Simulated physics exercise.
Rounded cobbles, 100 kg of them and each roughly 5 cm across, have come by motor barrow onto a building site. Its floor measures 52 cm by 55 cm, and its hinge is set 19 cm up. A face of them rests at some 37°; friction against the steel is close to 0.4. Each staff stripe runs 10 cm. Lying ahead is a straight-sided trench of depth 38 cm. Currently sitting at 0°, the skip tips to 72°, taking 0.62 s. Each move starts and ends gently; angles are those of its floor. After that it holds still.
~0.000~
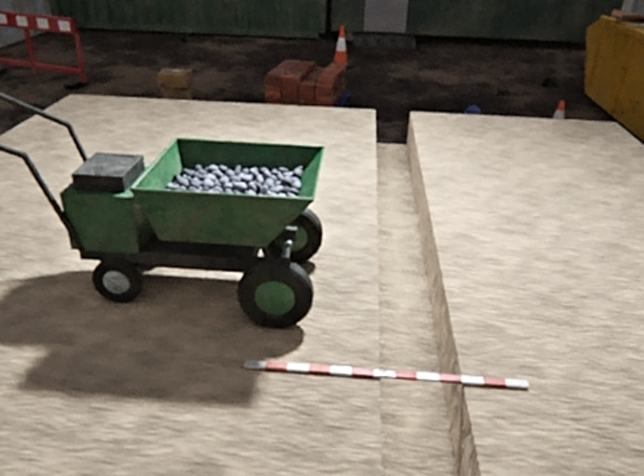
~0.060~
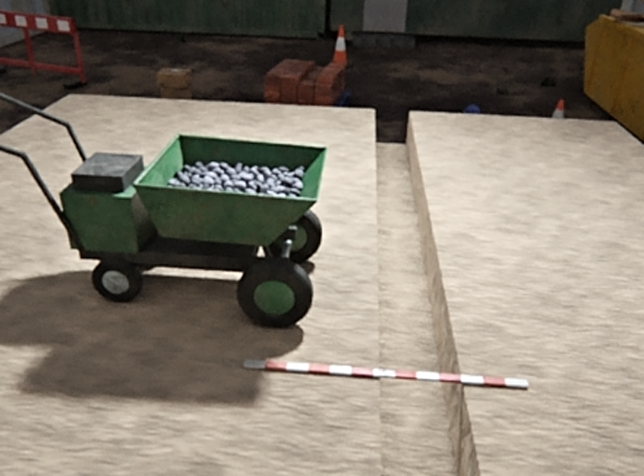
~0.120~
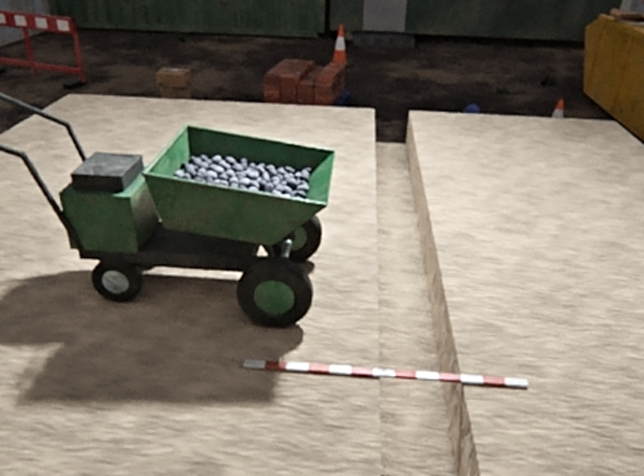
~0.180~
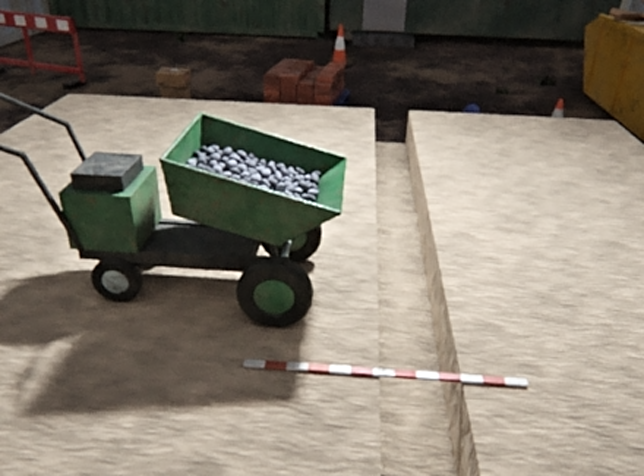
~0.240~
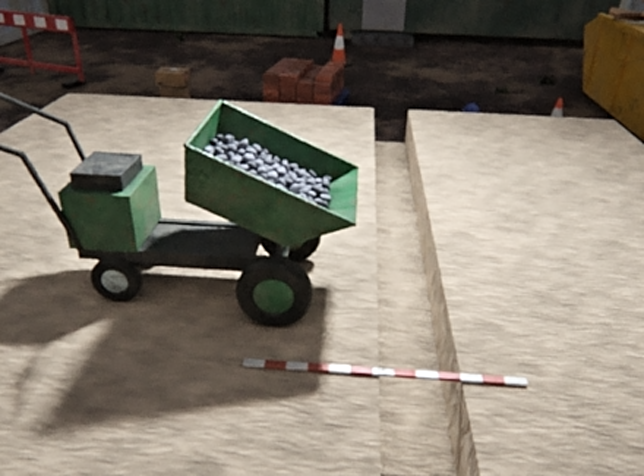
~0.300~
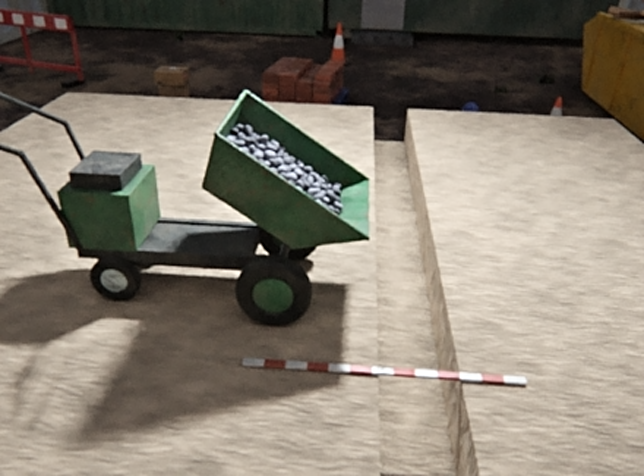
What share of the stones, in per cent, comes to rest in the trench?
About 73 per cent of the stones finish in the trench.
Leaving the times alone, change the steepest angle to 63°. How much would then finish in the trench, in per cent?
Share in trench: Approx. 75%.
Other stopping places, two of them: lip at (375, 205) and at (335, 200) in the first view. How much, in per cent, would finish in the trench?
Close to 10 percent in the first case, 50 percent in the second.
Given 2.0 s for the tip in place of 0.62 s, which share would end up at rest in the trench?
I'd put it at roughly 100 per cent.
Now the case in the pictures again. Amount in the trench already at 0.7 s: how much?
Some 25 per cent.
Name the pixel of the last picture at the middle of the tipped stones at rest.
Somewhere near pixel (424, 341).
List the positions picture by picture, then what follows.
The first picture shows lip at (313, 200), floor tilted 0°, highest stones at (236, 179).
In the second picture, the skip is at 2°, its lip at (316, 202); the top of the load is at (227, 176); the stones move at 0.4 m/s on average.
In the third picture, the skip is at 7°, its lip at (327, 206); the top of the load is at (210, 168); the stones move at 0.9 m/s on average.
The fourth picture shows lip at (341, 214), floor tilted 15°, highest stones at (212, 158); the stones move at 1.2 m/s on average.
In the fifth picture, the skip is at 24°, its lip at (356, 225); the top of the load is at (224, 147); the stones move at 1.4 m/s on average.
The sixth picture shows lip at (369, 239), floor tilted 34°, highest stones at (239, 135); the stones move at 1.5 m/s on average.
After 0.5 s the floor is at 60°; 100 % in the skip; the foremost stones are at (366, 245).
After 0.7 s the floor is at 72°; 76 % in the skip, 24 % in the trench; the foremost stones are at (446, 293).
After 1.1 s the floor is at 72°; 11 % in the skip, 63 % in the trench, 27 % past the trench; the foremost stones are at (598, 318).
After 3.0 s the floor is at 72°; 0 % in the skip, 73 % in the trench, 27 % past the trench; the foremost stones are past the picture's edge.
